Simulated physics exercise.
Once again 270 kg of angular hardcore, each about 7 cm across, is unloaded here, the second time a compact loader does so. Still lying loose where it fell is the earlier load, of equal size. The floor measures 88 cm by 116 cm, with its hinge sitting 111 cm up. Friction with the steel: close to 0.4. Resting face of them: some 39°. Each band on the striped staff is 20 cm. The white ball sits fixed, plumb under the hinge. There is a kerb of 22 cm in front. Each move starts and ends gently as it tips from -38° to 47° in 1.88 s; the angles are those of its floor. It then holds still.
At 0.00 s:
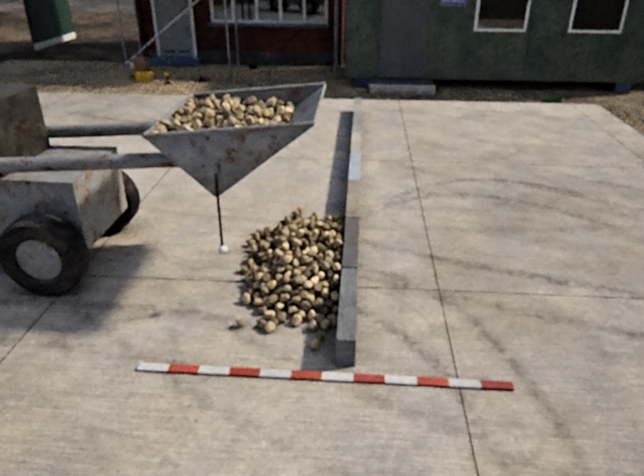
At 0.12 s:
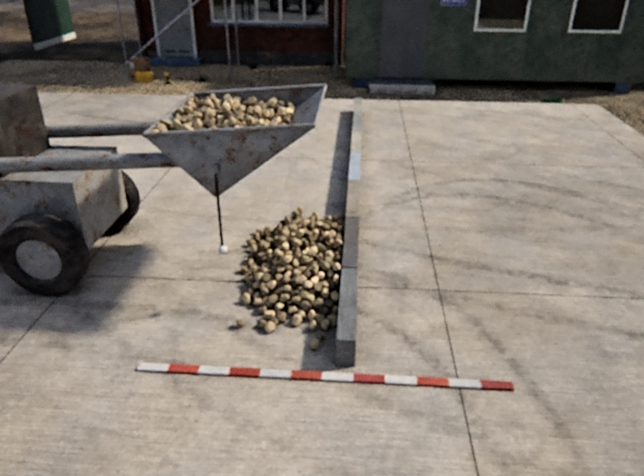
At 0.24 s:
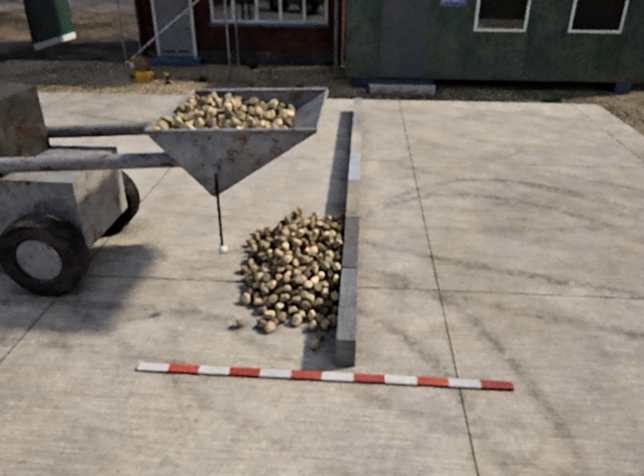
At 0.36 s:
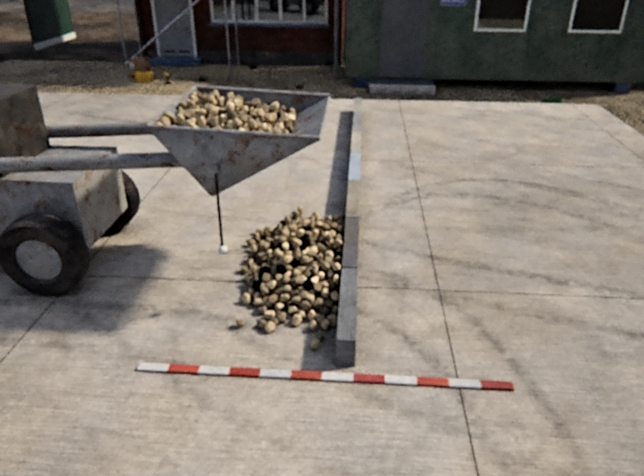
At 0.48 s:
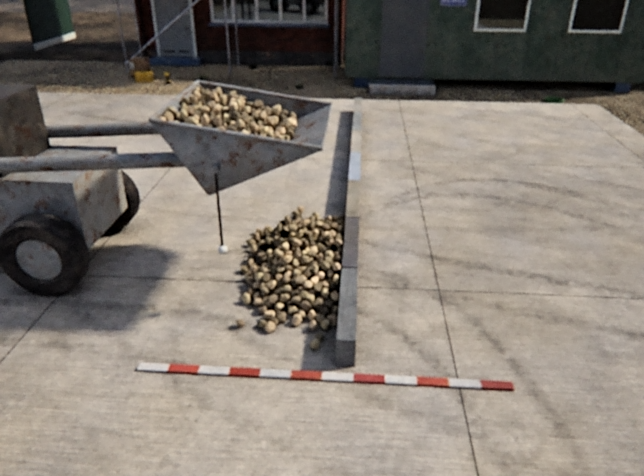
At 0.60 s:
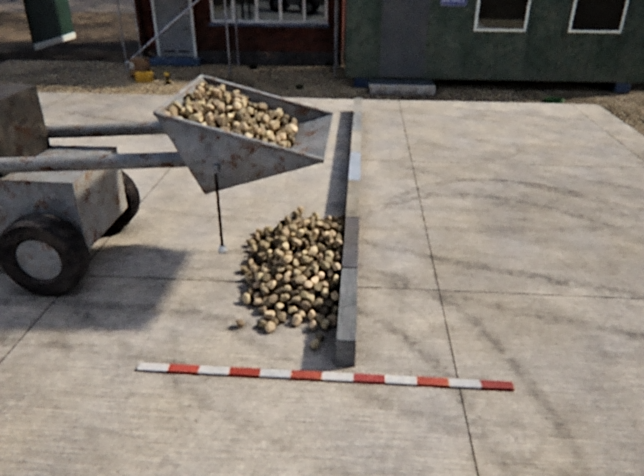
A grey loader with dark wheels stands at the left of a pale concrete yard, seen from above at an angle, with a brick building and a green cabin behind. Its raised metal bucket holds tan stones above a similar heap lying against a low grey kerb, with a red-and-white striped staff in front. The bucket slowly tilts its front edge downward, its stones shifting slightly, while the heap and camera stay still.
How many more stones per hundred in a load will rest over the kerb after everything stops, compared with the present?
I would say 10 per hundred.
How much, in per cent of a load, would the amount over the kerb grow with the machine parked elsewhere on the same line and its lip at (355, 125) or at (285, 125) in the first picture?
Around 50 and 0 percent respectively.
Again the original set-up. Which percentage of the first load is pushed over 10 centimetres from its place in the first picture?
Close to 0 in a hundred of them.
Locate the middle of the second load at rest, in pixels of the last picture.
They come to rest centred about (317, 245).
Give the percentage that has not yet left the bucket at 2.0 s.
Roughly 20 per cent of its load.
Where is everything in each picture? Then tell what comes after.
The first frame shows lip at (314, 124), floor tilted -38°, highest stones at (238, 106). The earlier load is highest near (295, 243), 24 cm above ground level, 100 % on this side of the kerb.
In the second frame, the bucket is at -37°, its lip at (315, 126); the top of the load is at (230, 105); the stones move at 0.1 m/s on average.
The third frame shows lip at (317, 131), floor tilted -34°, highest stones at (210, 101); the stones move at 0.1 m/s on average.
The fourth frame shows lip at (320, 139), floor tilted -30°, highest stones at (207, 99); the stones move at 0.1 m/s on average.
The fifth frame shows lip at (322, 149), floor tilted -24°, highest stones at (208, 94); the stones move at 0.2 m/s on average.
In the sixth frame, the bucket is at -18°, its lip at (324, 161); the top of the load is at (209, 90); the stones move at 0.2 m/s on average.
After 1.4 s the floor is at 34°; in per cent of one load, 99 in the bucket, 101 on this side of the kerb; the foremost stones are at (339, 256).
After 2.0 s the floor is at 47°; in per cent of one load, 20 in the bucket, 177 on this side of the kerb, 3 over the kerb; the foremost stones are at (372, 253).
After 2.3 s the floor is at 47°; in per cent of one load, 4 in the bucket, 187 on this side of the kerb, 9 over the kerb; the foremost stones are at (418, 269).
After 4.9 s the floor is at 47°; in per cent of one load, 0 in the bucket, 190 on this side of the kerb, 10 over the kerb; the foremost stones are at (430, 270). Net gain over the kerb, 10.
